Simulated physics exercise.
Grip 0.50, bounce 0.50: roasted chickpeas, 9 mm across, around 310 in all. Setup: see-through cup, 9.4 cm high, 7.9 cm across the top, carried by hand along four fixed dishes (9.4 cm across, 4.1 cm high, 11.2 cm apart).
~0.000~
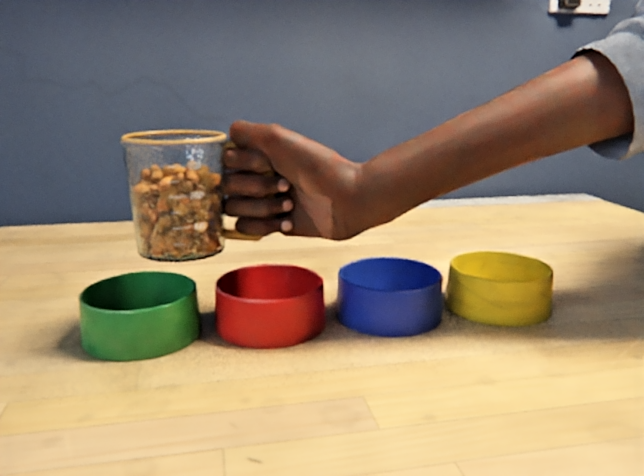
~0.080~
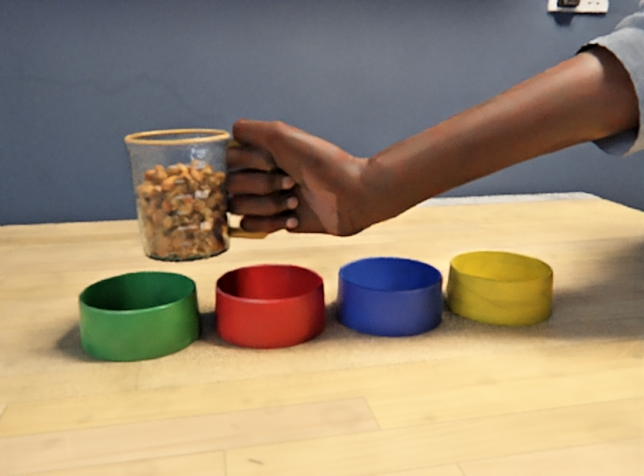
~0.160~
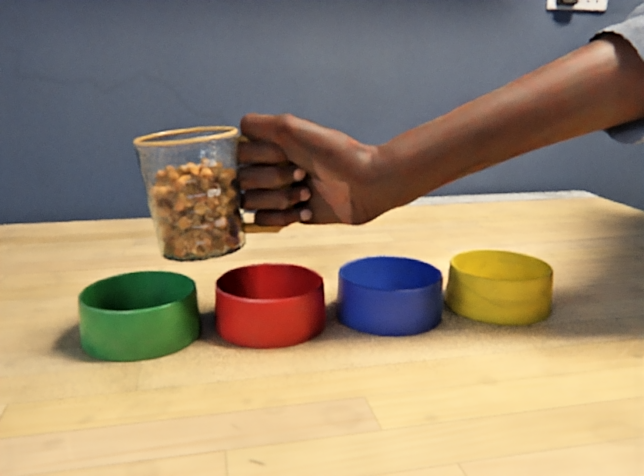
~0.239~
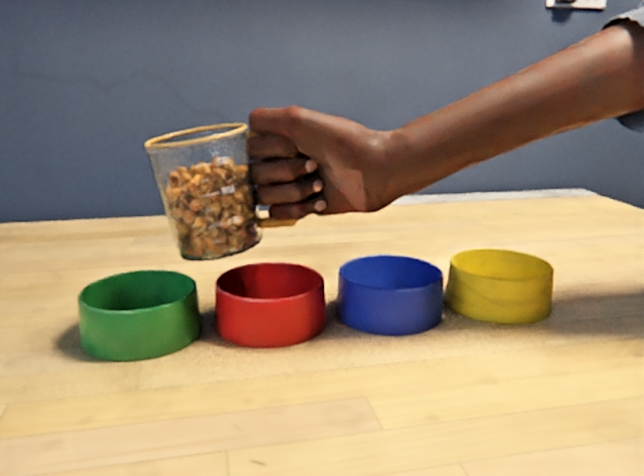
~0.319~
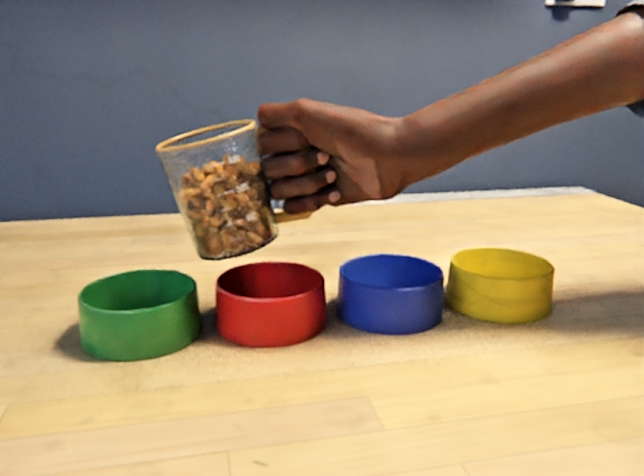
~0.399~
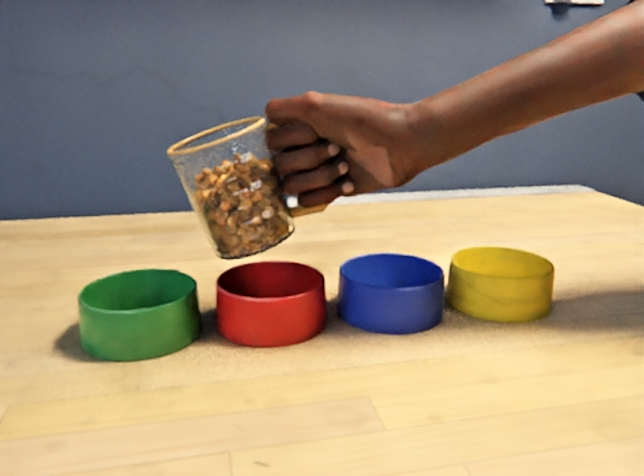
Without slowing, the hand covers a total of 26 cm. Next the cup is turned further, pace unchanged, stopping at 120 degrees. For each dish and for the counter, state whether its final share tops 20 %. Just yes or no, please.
In short: Red dish no, blue dish yes, green dish no, yellow dish no, counter no.
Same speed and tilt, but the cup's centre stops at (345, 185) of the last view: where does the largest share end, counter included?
Result: Largest portion at red.
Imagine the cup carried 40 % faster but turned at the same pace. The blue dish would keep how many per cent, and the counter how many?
Shares: Blue 100, counter 0.
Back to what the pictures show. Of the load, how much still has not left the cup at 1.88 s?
Around 100 per cent of the load.
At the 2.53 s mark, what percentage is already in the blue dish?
About 90 percent up to now.
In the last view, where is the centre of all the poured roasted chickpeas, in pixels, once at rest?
Est. centre at rest: (397, 285) px.
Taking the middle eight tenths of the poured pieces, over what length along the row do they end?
It covers some 6 centimetres of the row.
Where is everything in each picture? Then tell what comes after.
In the first picture, cup at (179, 194), tilt 0 degrees, lip at (123, 138), moved 0.0 cm; middle of the pieces at (180, 204); green dish at (139, 290); red dish at (270, 281); blue dish at (390, 273); yellow dish at (501, 266).
In the second picture, cup at (183, 194), tilt 1 degrees, lip at (127, 139), moved 0.4 cm; middle of the pieces at (184, 204).
In the third picture, cup at (196, 193), tilt 5 degrees, lip at (136, 142), moved 1.4 cm; middle of the pieces at (197, 203).
In the fourth picture, cup at (209, 192), tilt 10 degrees, lip at (146, 145), moved 2.5 cm; middle of the pieces at (211, 202).
In the fifth picture, cup at (223, 190), tilt 14 degrees, lip at (158, 148), moved 3.6 cm; middle of the pieces at (226, 200).
In the sixth picture, cup at (236, 189), tilt 18 degrees, lip at (169, 152), moved 4.7 cm; middle of the pieces at (240, 199); green dish at (139, 289); red dish at (271, 279); blue dish at (391, 270); yellow dish at (502, 262). Its pace works out near 55 degrees a second; the hand travels 14 cm a second.
Then, at 1.29 s, tilt 65 degrees; cup holds 100 %.
Then, at 1.88 s, tilt 97 degrees; cup holds 100 %.
After 2.53 s, tilt 120 degrees; cup holds 10 %, blue 90 %.
In the end, at 3.3 s, red 0 %, blue 95 %, green 0 %, yellow 0 %, counter 5 %.
